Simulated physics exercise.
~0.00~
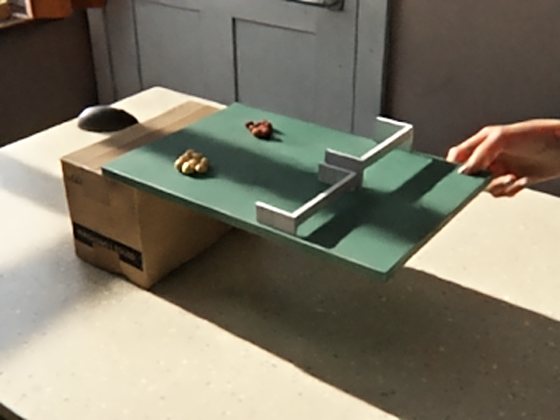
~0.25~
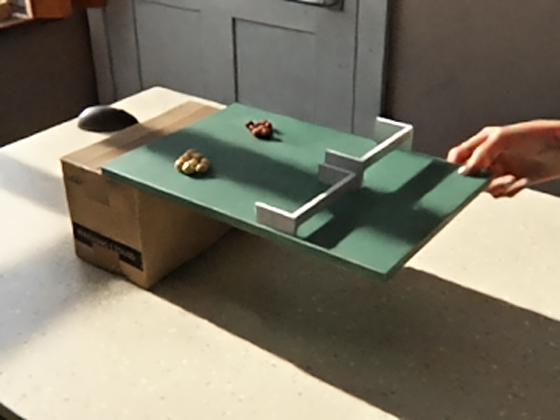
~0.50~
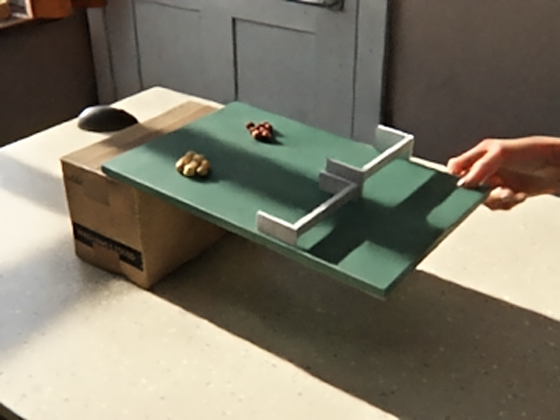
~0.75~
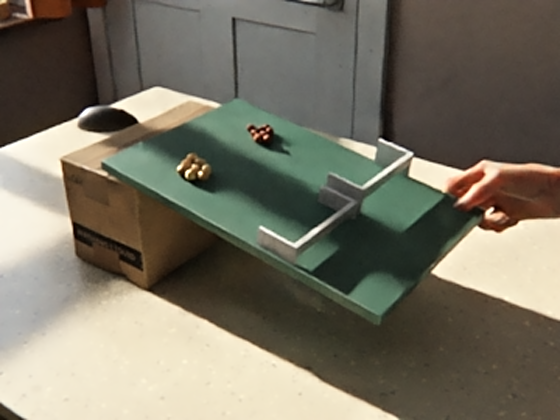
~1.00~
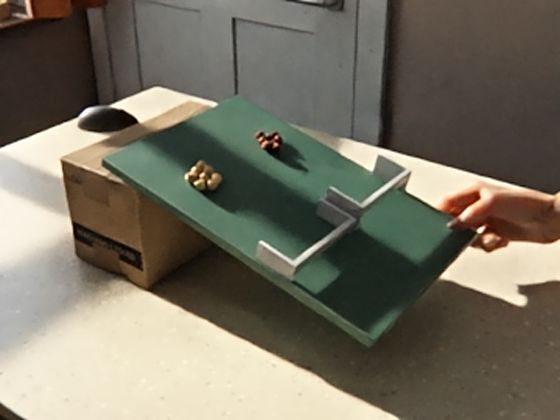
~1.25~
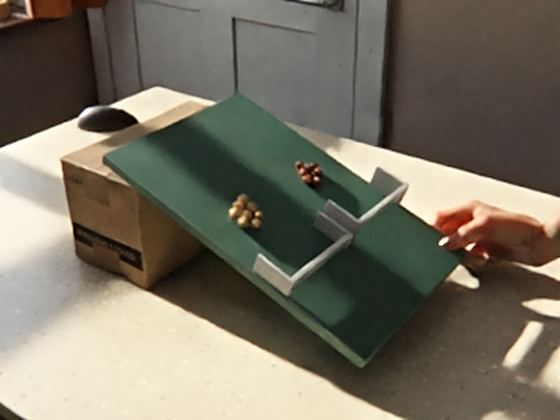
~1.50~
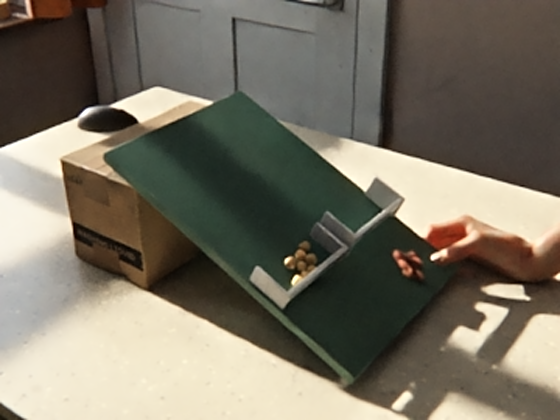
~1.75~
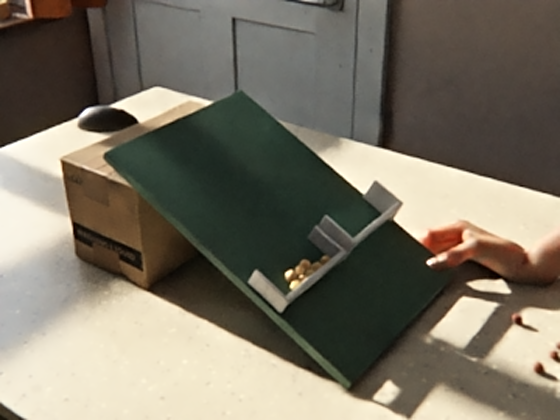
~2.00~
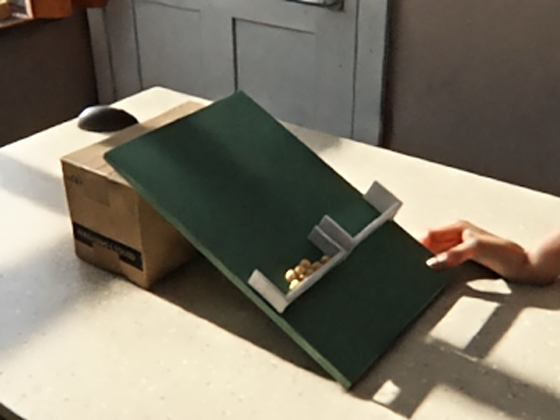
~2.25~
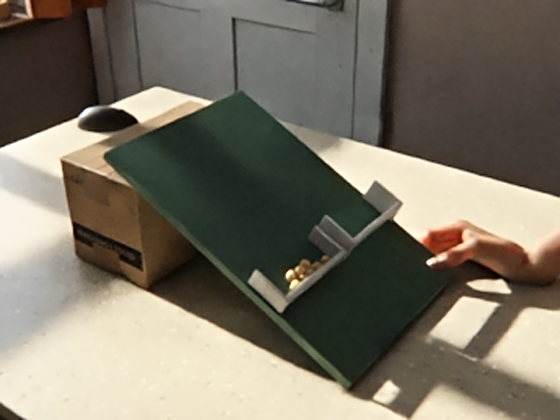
Hand lowering a green board's free end, yellowish pieces sliding into a white bracket and staying, reddish ones slipping past and off.
